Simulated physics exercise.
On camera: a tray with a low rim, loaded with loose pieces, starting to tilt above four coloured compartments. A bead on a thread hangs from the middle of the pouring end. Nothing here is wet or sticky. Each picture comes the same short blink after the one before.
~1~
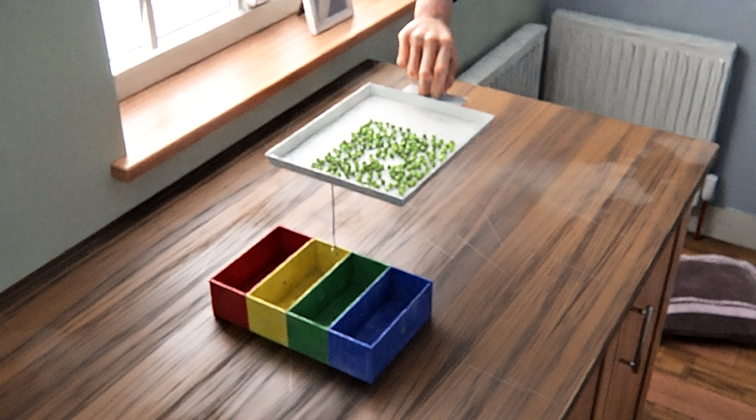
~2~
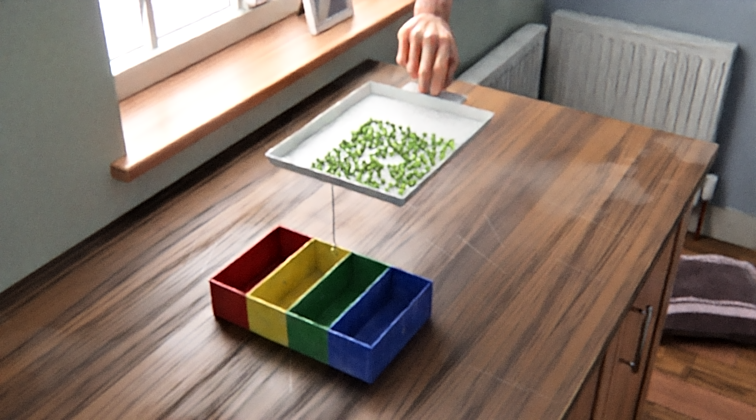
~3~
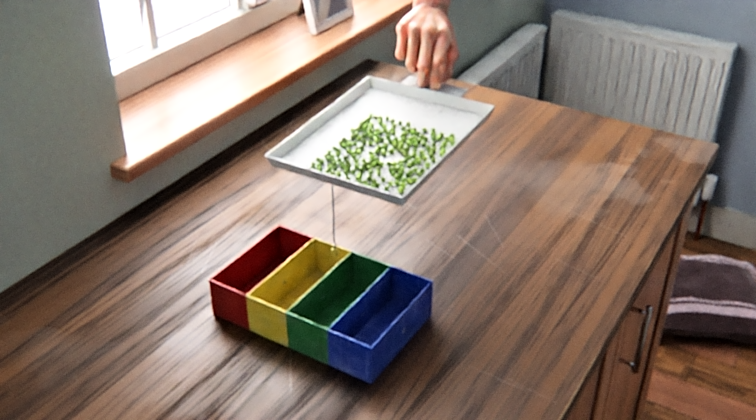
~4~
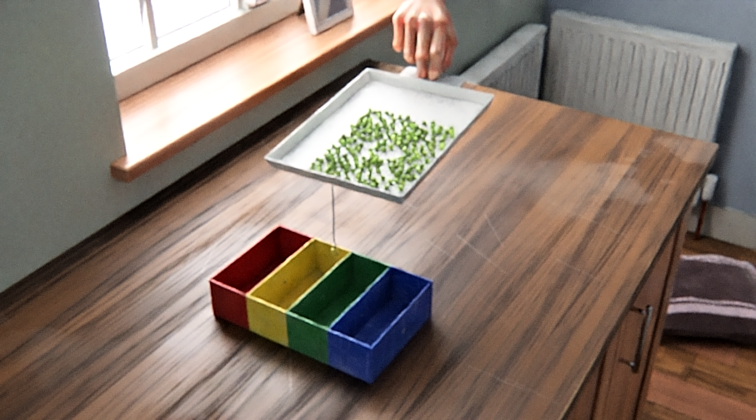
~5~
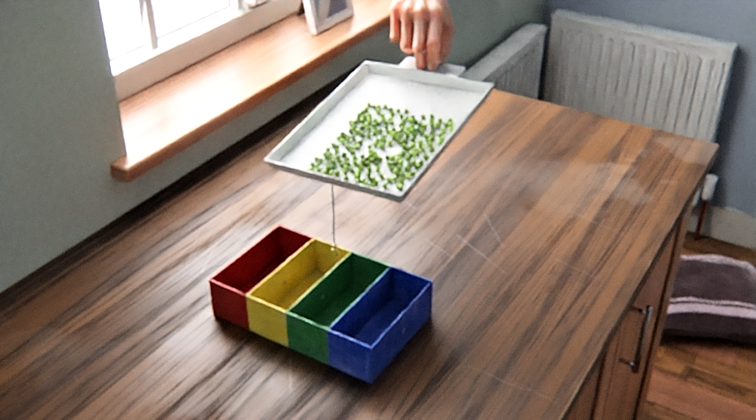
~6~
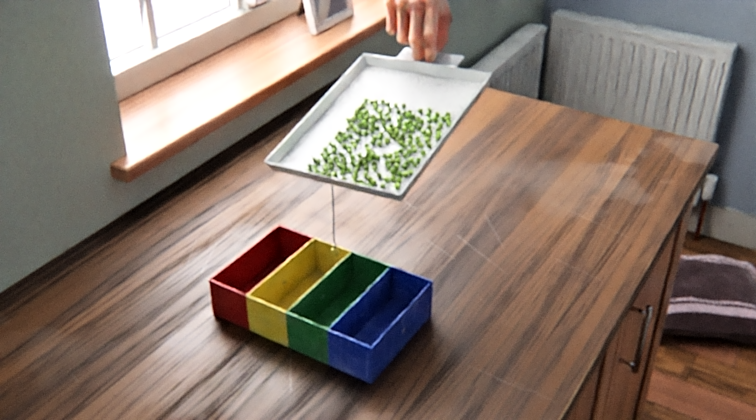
A white tray of small green pieces, held by a hand at its far edge, starts out almost still above red, yellow, green and blue compartments on a wooden top. The hand then slowly raises the far edge, tilting the tray toward its near side, while the pieces stay spread across it.
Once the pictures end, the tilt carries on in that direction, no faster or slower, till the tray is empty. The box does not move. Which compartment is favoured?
The red cell gets the most.
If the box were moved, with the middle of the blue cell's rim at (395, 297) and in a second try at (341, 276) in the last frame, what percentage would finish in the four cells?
Roughly 90 per cent, and 100 per cent.
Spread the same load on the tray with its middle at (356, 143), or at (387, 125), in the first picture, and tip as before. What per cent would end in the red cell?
Roughly 90 per cent, and 80 per cent.
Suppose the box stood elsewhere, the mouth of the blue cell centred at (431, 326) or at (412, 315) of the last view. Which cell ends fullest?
The first try: The cell in red. The second: Red.
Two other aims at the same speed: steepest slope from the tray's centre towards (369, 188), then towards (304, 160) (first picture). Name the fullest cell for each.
At the first place the cell in blue, at the second the cell in red.
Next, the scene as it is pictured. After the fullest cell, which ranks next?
In second place: Yellow.
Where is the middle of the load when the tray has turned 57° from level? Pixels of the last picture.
Close to (321, 166).
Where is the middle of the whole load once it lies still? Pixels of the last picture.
At about (279, 289).
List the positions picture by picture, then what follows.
In the first picture, corners of the pouring end at (271, 153) and (402, 195), level; middle of the load at (384, 156), dried peas; bead on its thread at (335, 252); red cell at (229, 301); yellow cell at (268, 318); green cell at (308, 335); blue cell at (350, 353).
In the second picture, corners of the pouring end at (271, 154) and (402, 195), level; middle of the load at (384, 155).
In the third picture, corners of the pouring end at (271, 155) and (401, 194), tipped barely, lowest at the left corner; middle of the load at (384, 153).
In the fourth picture, corners of the pouring end at (270, 156) and (400, 193), tipped a little, lowest at the left corner; middle of the load at (383, 149).
In the fifth picture, corners of the pouring end at (270, 158) and (400, 192), tipped a little, lowest at the left corner; middle of the load at (382, 146).
In the sixth picture, corners of the pouring end at (269, 160) and (399, 191), tipped clearly, lowest at the left corner; middle of the load at (379, 144); red cell at (229, 301); yellow cell at (268, 318); green cell at (308, 335); blue cell at (350, 353).
Soon, tray tipped steeply; nearly all on the tray; a stray few in the red cell; a stray few falling or outside the box.
A while on, tray tipped right over; a small part on the tray; about a third in the red cell; about a quarter in the yellow cell; a stray few in the green cell; a stray few in the blue cell; about a quarter falling or outside the box.
Towards the end, tray tipped past a quarter turn; about two thirds in the red cell; about a third in the yellow cell; a small part in the green cell; a stray few in the blue cell; a stray few falling or outside the box.
Finally, tray tipped past a quarter turn; about two thirds in the red cell; about a third in the yellow cell; a small part in the green cell; a stray few in the blue cell; a stray few outside the box.
